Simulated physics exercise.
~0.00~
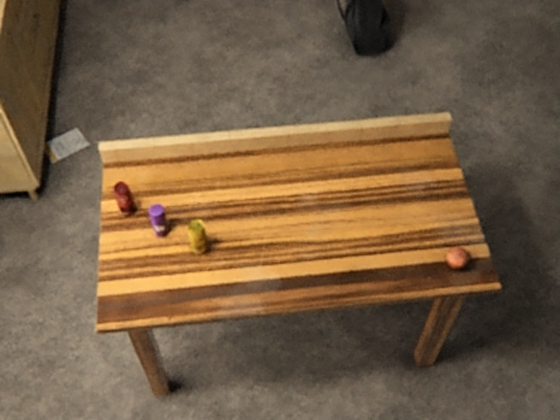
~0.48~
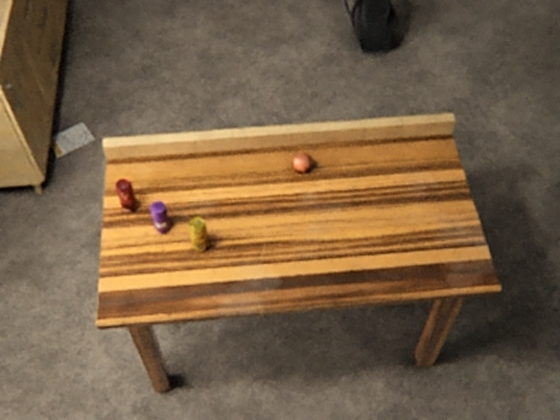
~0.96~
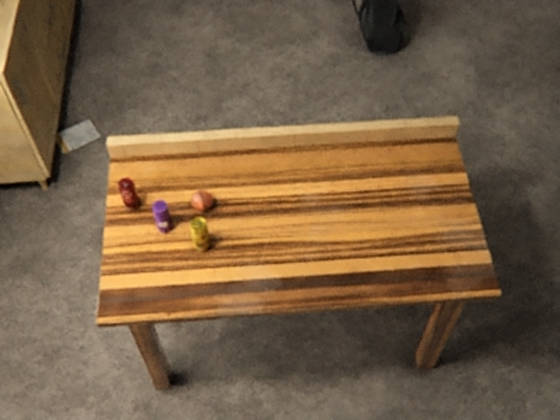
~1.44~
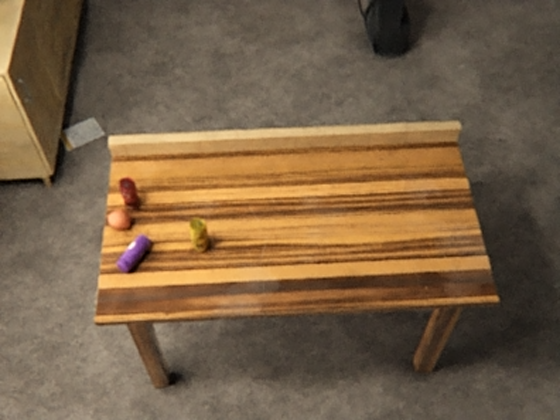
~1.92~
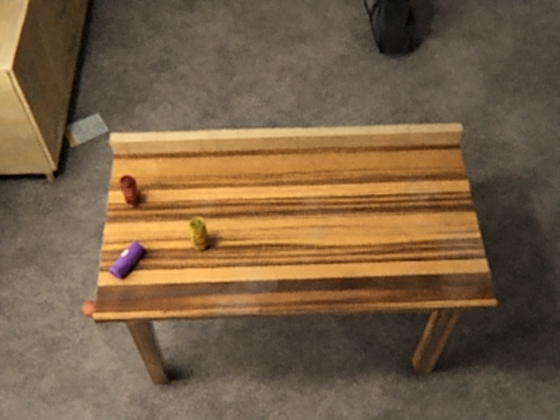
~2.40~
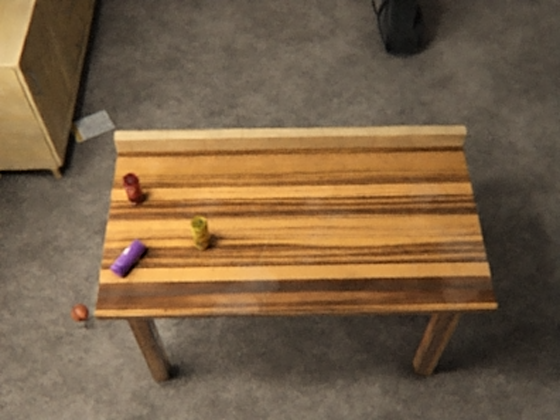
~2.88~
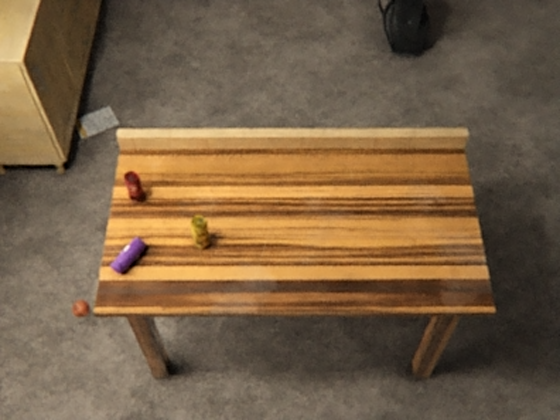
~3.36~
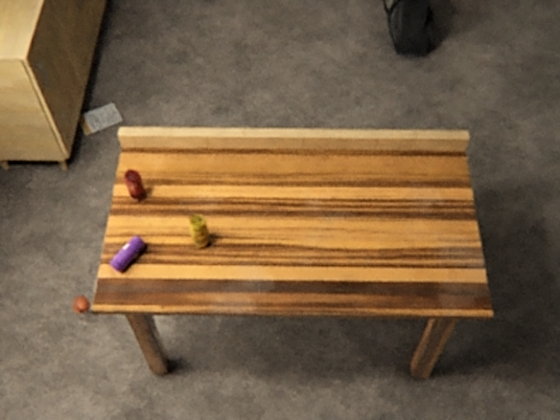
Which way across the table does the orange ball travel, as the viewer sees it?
The orange ball travels to the left, starting near the right end of the table and going off past the left edge.
An orange ball rolls from the near right corner of a striped wooden table, slanting left toward the pale rail along the far side. It then turns back from the rail area and keeps heading left, toward a red can, a purple shaker and a yellow can, all standing. As the ball passes among them to the left edge, the purple shaker topples and shifts toward the near left. The ball leaves the table and ends up just beyond its near left corner. The shaker stays lying on its side, while the red and yellow cans remain upright.
